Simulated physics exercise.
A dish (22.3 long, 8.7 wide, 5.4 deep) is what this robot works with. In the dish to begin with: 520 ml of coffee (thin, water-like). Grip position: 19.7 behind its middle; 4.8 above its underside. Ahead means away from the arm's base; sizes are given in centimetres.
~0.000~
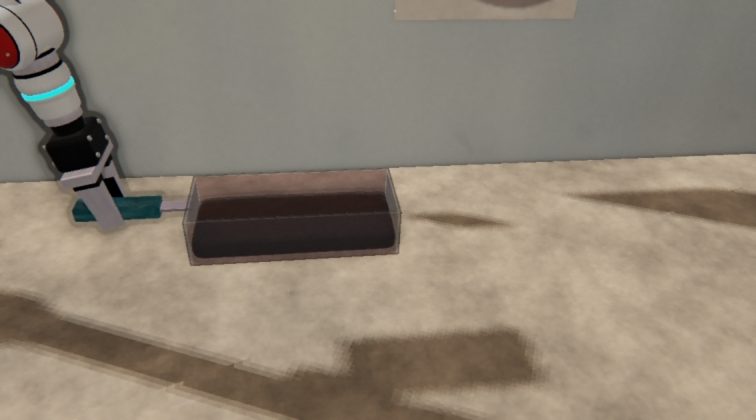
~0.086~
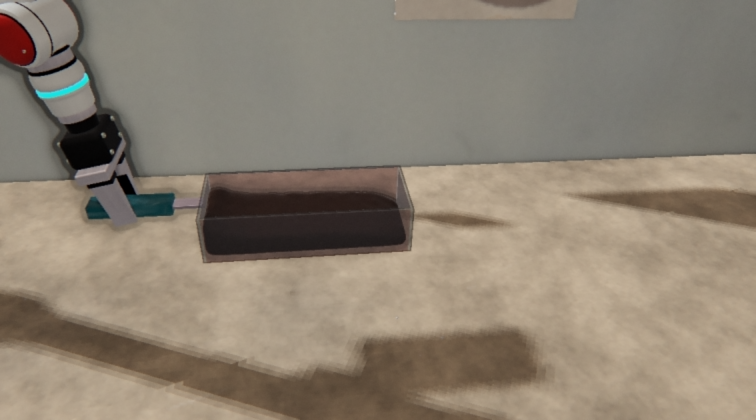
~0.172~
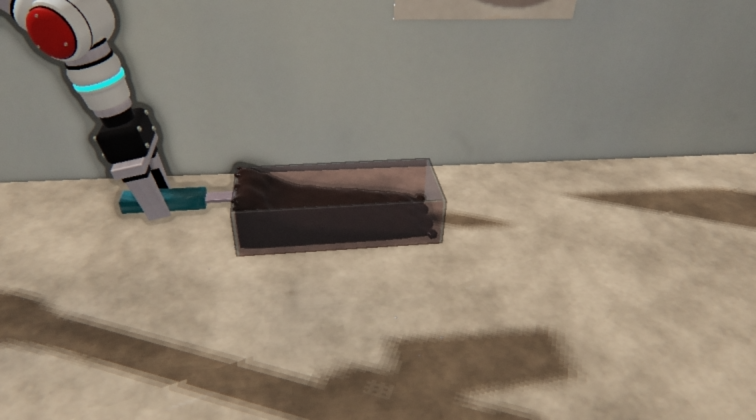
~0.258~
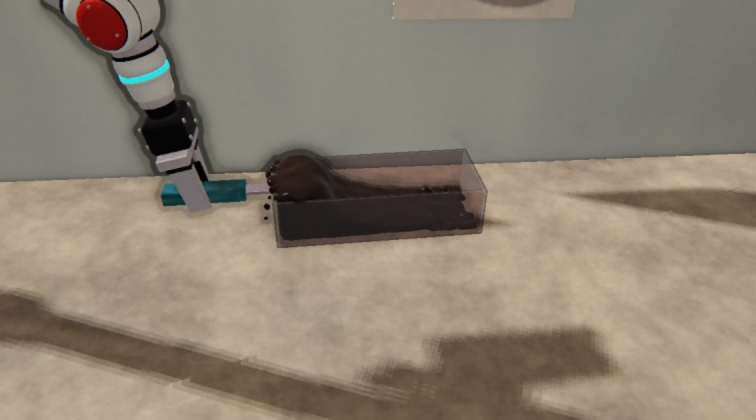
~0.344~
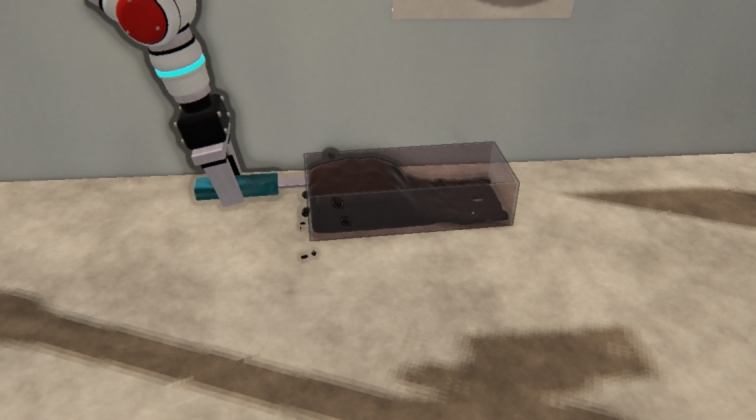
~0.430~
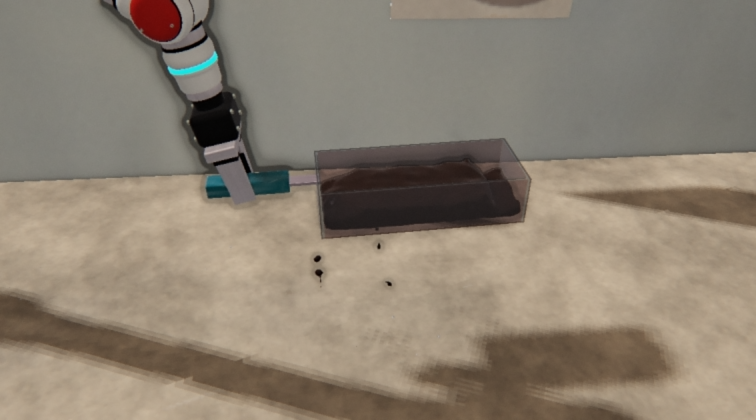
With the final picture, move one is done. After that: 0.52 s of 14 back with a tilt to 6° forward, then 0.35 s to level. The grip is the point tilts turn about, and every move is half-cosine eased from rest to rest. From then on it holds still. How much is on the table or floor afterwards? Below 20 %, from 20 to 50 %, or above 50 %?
From 20 to 50 %.
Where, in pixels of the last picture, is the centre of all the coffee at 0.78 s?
I'd point to around (394, 218).
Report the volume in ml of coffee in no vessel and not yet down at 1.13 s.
It works out to close to 10 ml.
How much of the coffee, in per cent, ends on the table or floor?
Share at the end: Approx. 30 %.
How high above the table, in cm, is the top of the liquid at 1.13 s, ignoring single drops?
The top of the liquid sits at around 24 centimetres above the table.
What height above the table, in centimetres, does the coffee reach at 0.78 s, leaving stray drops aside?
Height: Close to 32 cm.
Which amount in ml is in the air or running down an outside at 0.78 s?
Volume outside the vessels: Near 130 ml.
After 0.78 s, tilted 4° forward, liquid up to 44 above the table; 385 ml in the dish, 5 ml on the table or floor, 135 ml in the air or running down outside.
After 1.13 s, tilted 3° forward, liquid up to 36 above the table; 375 ml in the dish, 140 ml on the table or floor, 10 ml in the air or running down outside.
After 1.50 s, level, liquid up to 22 above the table; 375 ml in the dish, 150 ml on the table or floor.
After 2.30 s, level, liquid up to 20 above the table; 375 ml in the dish, 150 ml on the table or floor.
At rest, 375 ml in the dish, 150 ml on the table or floor. That is 29 % on the table or floor.
